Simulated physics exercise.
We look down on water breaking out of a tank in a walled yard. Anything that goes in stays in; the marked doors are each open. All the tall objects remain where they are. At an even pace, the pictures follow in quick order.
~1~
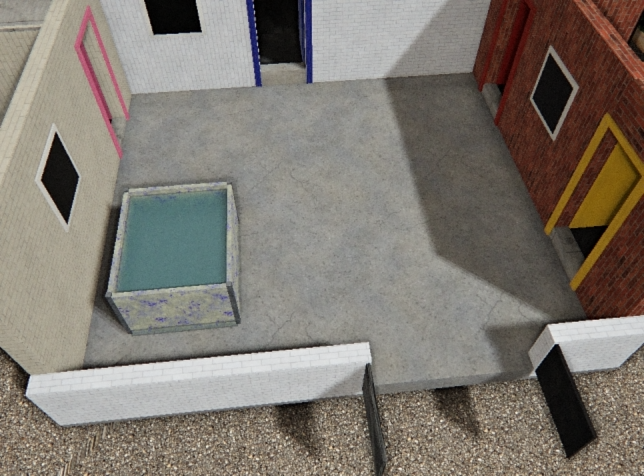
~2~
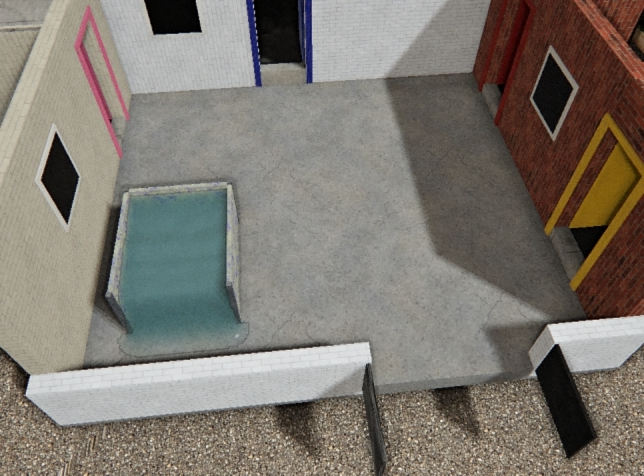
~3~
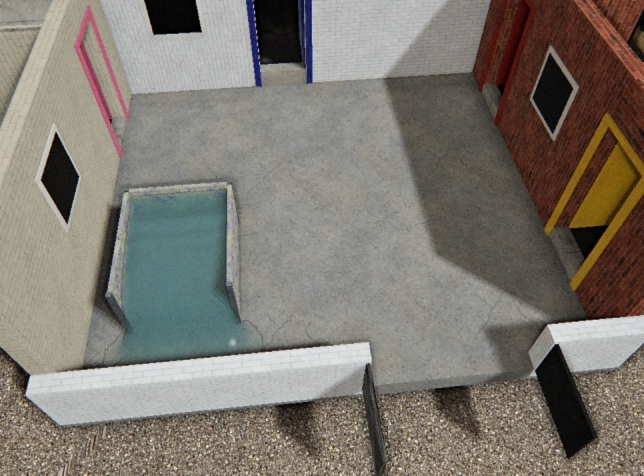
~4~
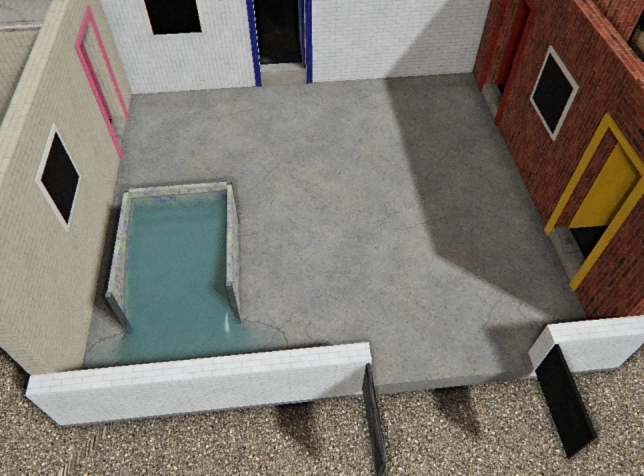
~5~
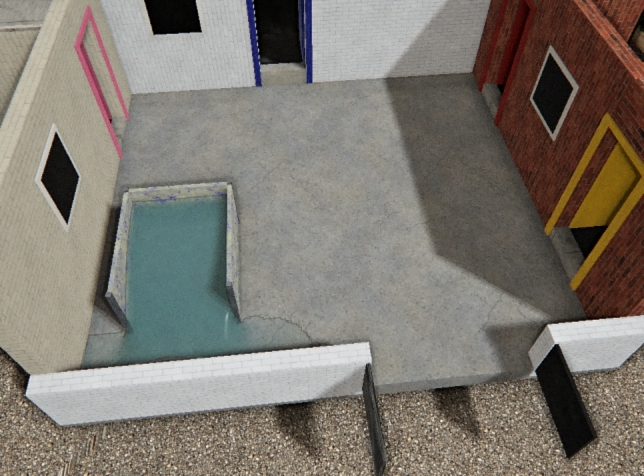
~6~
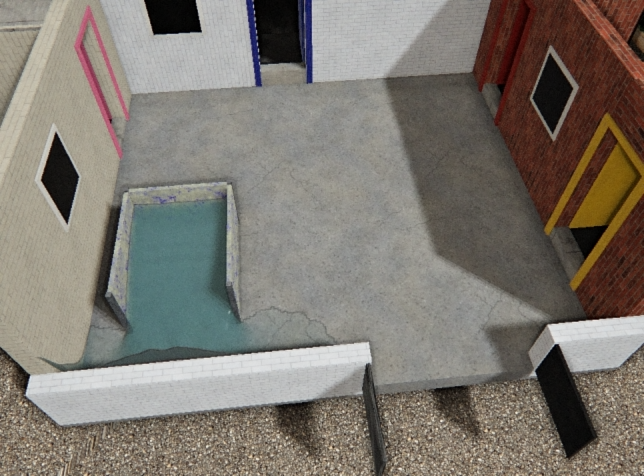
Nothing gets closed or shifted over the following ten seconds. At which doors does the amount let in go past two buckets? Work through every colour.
Door by door: The red door stays at two or fewer; the blue door stays at two or fewer; the yellow door stays at two or fewer; the pink door stays at two or fewer.
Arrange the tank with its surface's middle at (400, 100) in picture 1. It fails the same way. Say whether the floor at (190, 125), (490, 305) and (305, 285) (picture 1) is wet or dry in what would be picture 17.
In the order asked: Not reached, reached by the flood, reached by the flood.
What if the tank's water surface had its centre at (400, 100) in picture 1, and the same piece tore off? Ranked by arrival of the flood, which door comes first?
The one in yellow.
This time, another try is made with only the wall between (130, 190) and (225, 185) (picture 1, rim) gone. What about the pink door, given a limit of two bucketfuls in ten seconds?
As far as I can tell, the pink door surpasses the limit.
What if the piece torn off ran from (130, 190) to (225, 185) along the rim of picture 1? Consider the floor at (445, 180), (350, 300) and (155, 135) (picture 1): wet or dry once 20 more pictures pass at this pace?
Sequence: Spared / spared / wetted.
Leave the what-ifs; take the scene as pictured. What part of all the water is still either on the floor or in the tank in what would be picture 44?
I make it 96 per cent.
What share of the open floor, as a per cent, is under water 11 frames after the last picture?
Roughly 40 percent, I'd say.
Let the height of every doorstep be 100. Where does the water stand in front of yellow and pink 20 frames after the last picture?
Close to 70 per cent for the first one and close to 50 per cent for the second.
A moment on, water covers 20 % of the floor; the red door not reached, the blue door not reached, the yellow door not reached, the pink door not reached.
Next, water covers 40 % of the floor; the red door not reached, the blue door not reached, the yellow door wet at the sill, nothing in, the pink door wet at the sill, nothing in.
Then, water covers 55 % of the floor; the red door not reached, the blue door wet at the sill, nothing in, the yellow door wet at the sill, nothing in, the pink door wet at the sill, nothing in.
Later, water covers 80 % of the floor; the red door wet at the sill, nothing in, the blue door wet at the sill, nothing in, the yellow door wet at the sill, nothing in, the pink door wet at the sill, nothing in.
In the end, water covers 90 % of the floor; the red door wet at the sill, nothing in, the blue door wet at the sill, nothing in, the yellow door wet at the sill, nothing in, the pink door wet at the sill, nothing in.
